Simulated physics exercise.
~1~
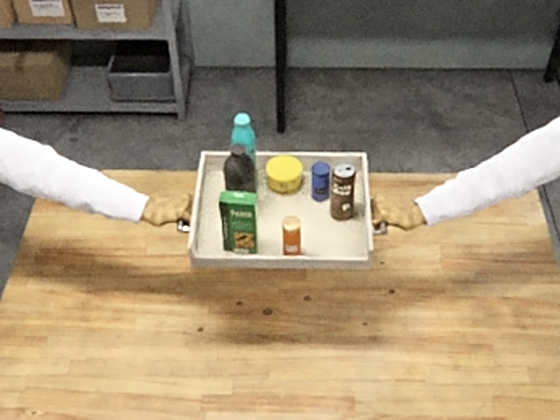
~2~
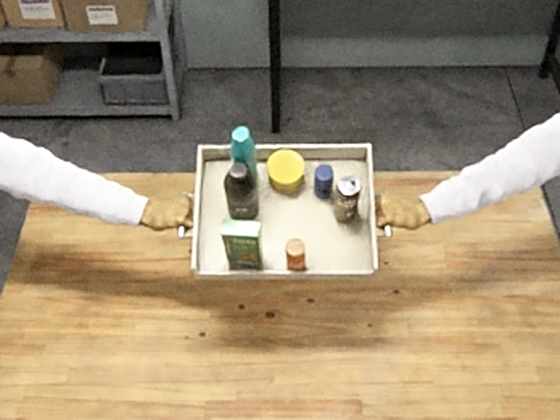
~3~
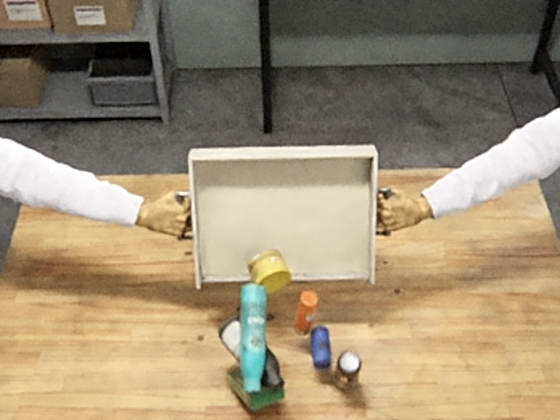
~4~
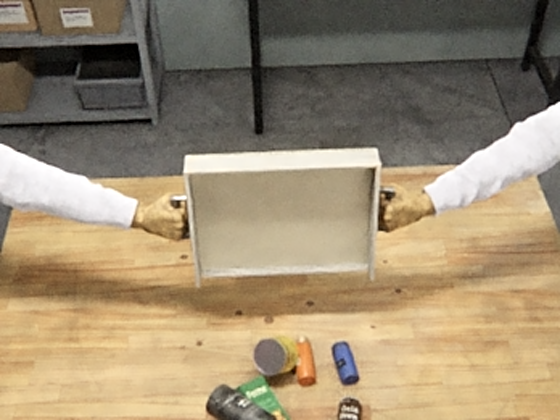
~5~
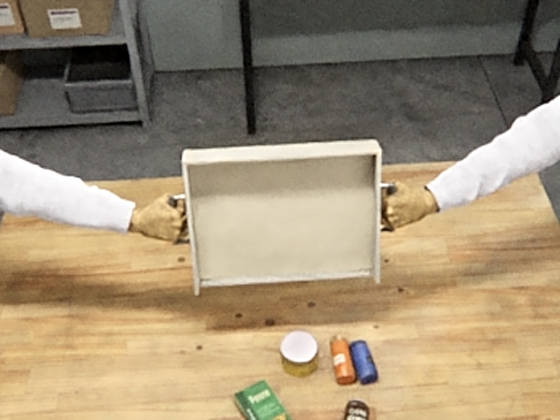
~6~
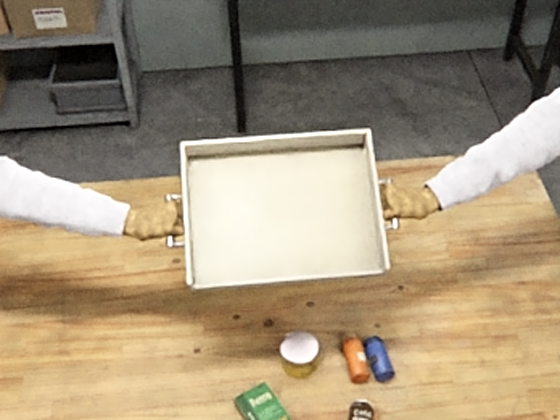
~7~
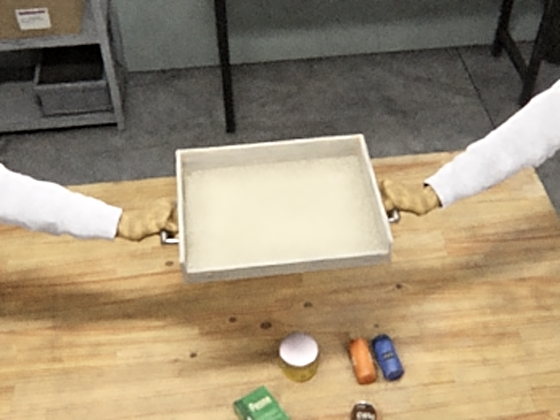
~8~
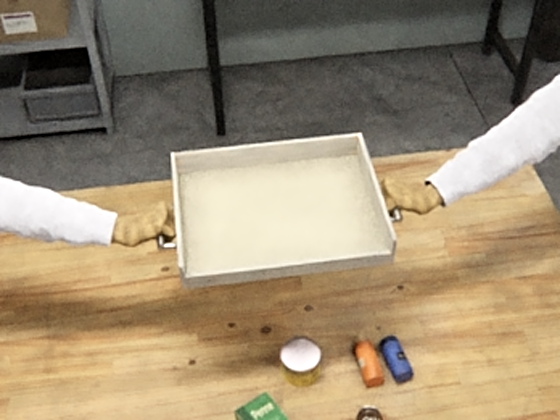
In a storeroom with grey shelves and cardboard boxes behind, a wooden table is seen from above and in front. Two gloved hands in white sleeves hold a pale crate carrying a turquoise bottle and a black bottle at the left, a green packet, a yellow tub, an orange shaker, a blue shaker and a brown can at the right. The near side tips steeply down, and everything slides and tumbles onto the table. The bottles roll out of view toward the near edge. The hands level the empty crate, leaving the tub, packet, shakers and can on the tabletop.
